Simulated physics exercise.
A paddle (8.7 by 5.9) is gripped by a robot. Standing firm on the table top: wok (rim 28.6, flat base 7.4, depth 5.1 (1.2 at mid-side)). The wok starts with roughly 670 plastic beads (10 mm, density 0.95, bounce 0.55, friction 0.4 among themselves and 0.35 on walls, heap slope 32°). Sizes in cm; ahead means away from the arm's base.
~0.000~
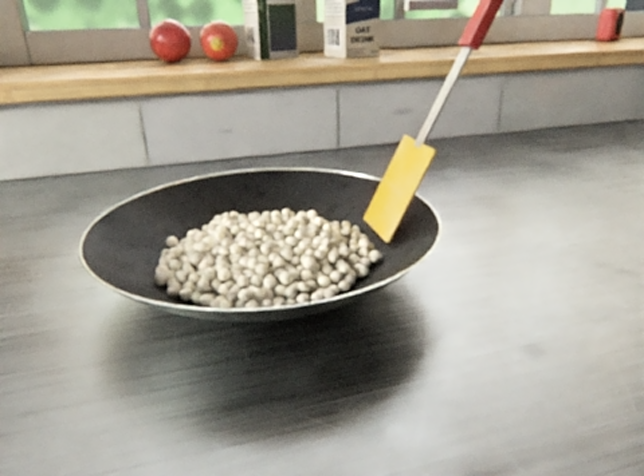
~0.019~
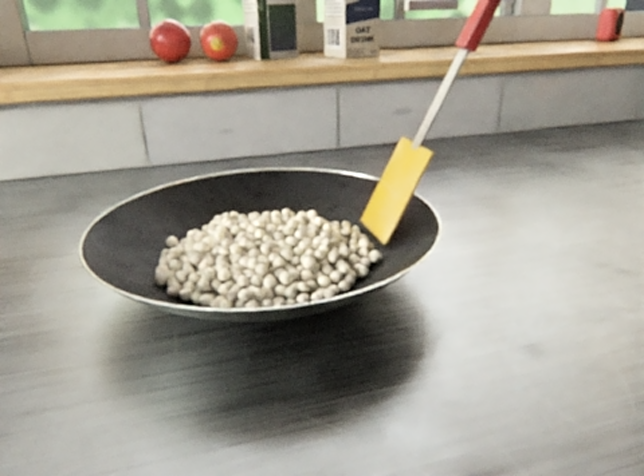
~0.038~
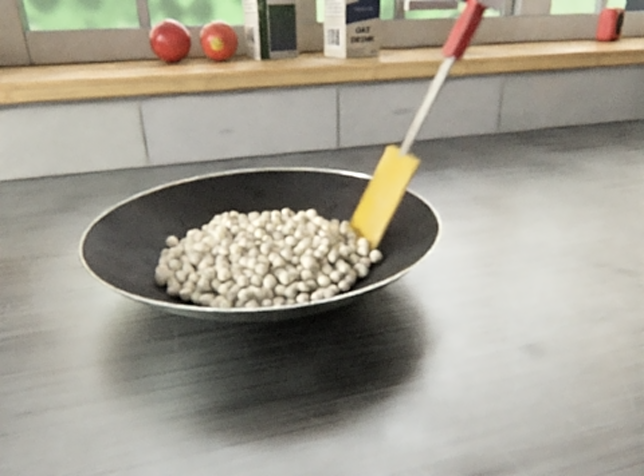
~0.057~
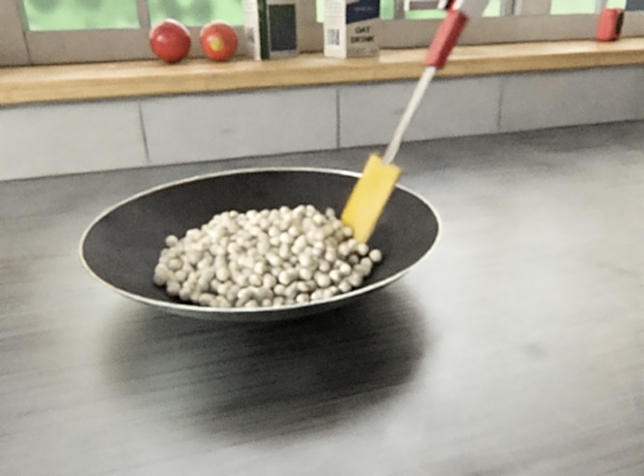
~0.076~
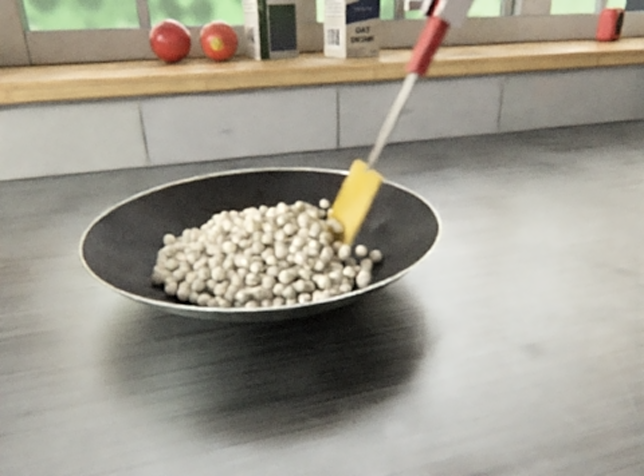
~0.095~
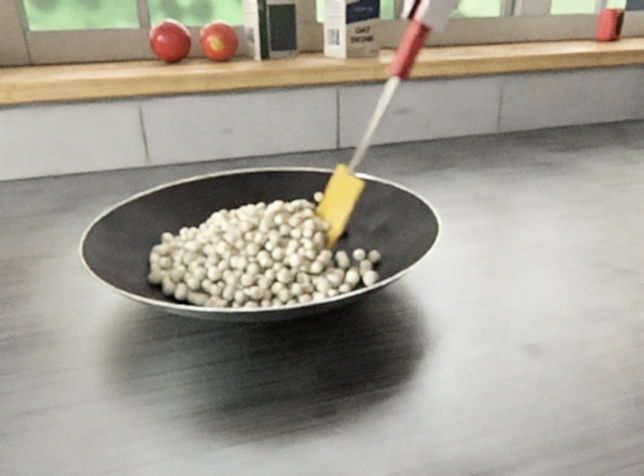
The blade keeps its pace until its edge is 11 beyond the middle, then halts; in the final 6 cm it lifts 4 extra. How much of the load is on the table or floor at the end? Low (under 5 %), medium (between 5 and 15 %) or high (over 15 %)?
A high share, over 15 %, ends on the table or floor.
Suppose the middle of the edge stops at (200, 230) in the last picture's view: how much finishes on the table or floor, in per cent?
About 5 per cent.
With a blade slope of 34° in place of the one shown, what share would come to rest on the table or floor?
It would be near 20 per cent.
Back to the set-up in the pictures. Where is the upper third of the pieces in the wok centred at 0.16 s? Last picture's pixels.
At about (228, 244).
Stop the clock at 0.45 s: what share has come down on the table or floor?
Some 20 per cent.
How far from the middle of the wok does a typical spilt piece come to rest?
Roughly 36 cm.
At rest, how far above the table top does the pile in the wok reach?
Some 4.5 cm.
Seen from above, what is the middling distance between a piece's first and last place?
Some 3 cm.
After 0.16 s, sloping 63°, highest piece 6 above the table; 674 in the wok.
After 0.22 s, sloping 63°, highest piece 7 above the table; 674 in the wok.
After 0.45 s, sloping 63°, highest piece 8 above the table; 533 in the wok, 118 on the table or floor, 23 on the blade or in flight.
After 1.50 s, sloping 63°, highest piece 4 above the table; 533 in the wok, 141 on the table or floor.
At rest, 533 in the wok, 141 on the table or floor. That is 21 % on the table or floor.
